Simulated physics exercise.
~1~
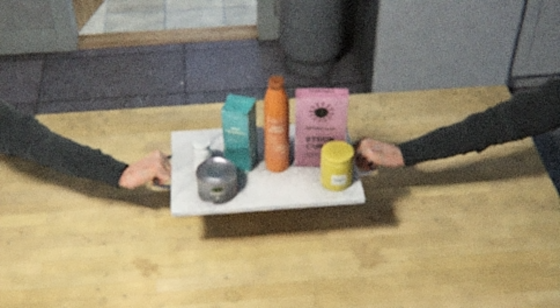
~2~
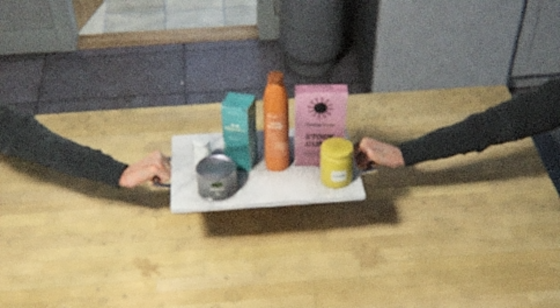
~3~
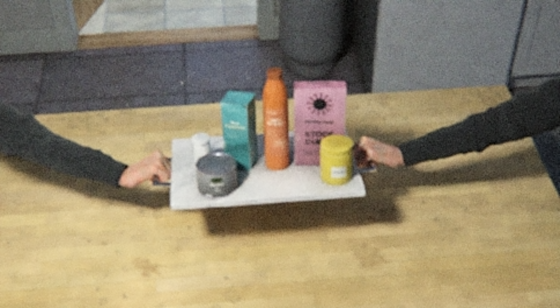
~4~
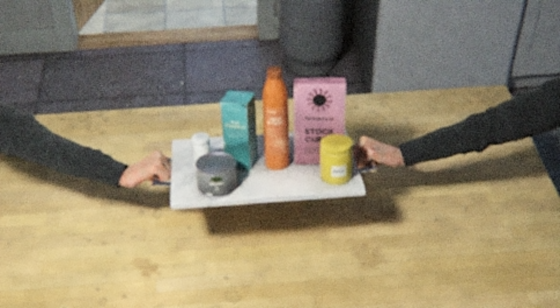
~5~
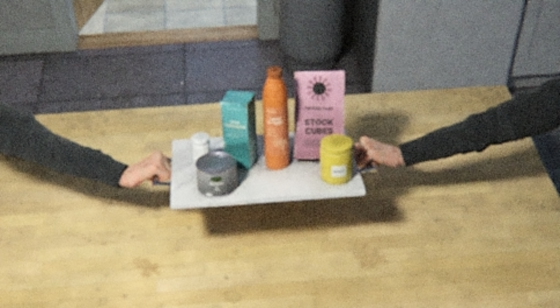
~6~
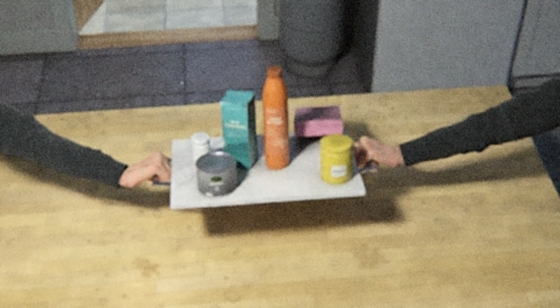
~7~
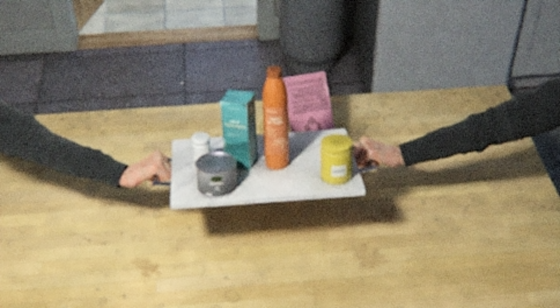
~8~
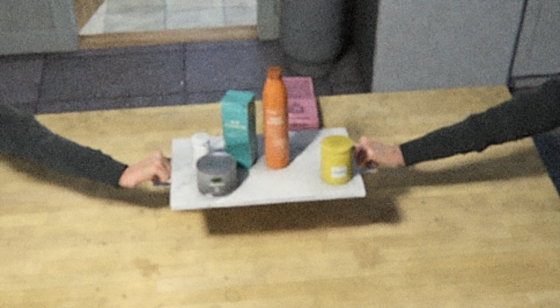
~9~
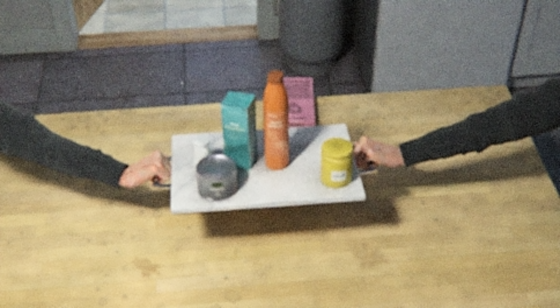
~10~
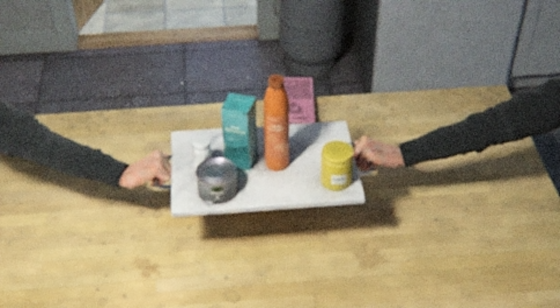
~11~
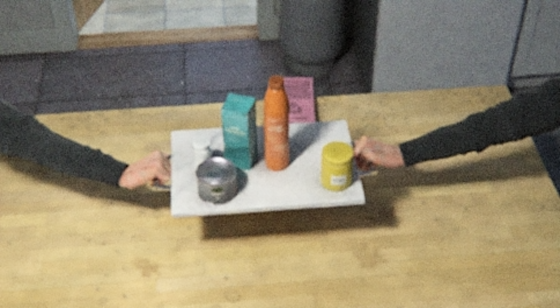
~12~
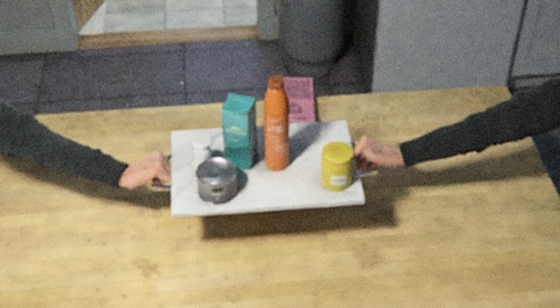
In the video, two hands hold a white tray carrying several containers above a wooden table and tip its far edge down. The pink packet topples off the far side and ends up lying beyond the tray, while the other items stay standing as the tray tilts back.
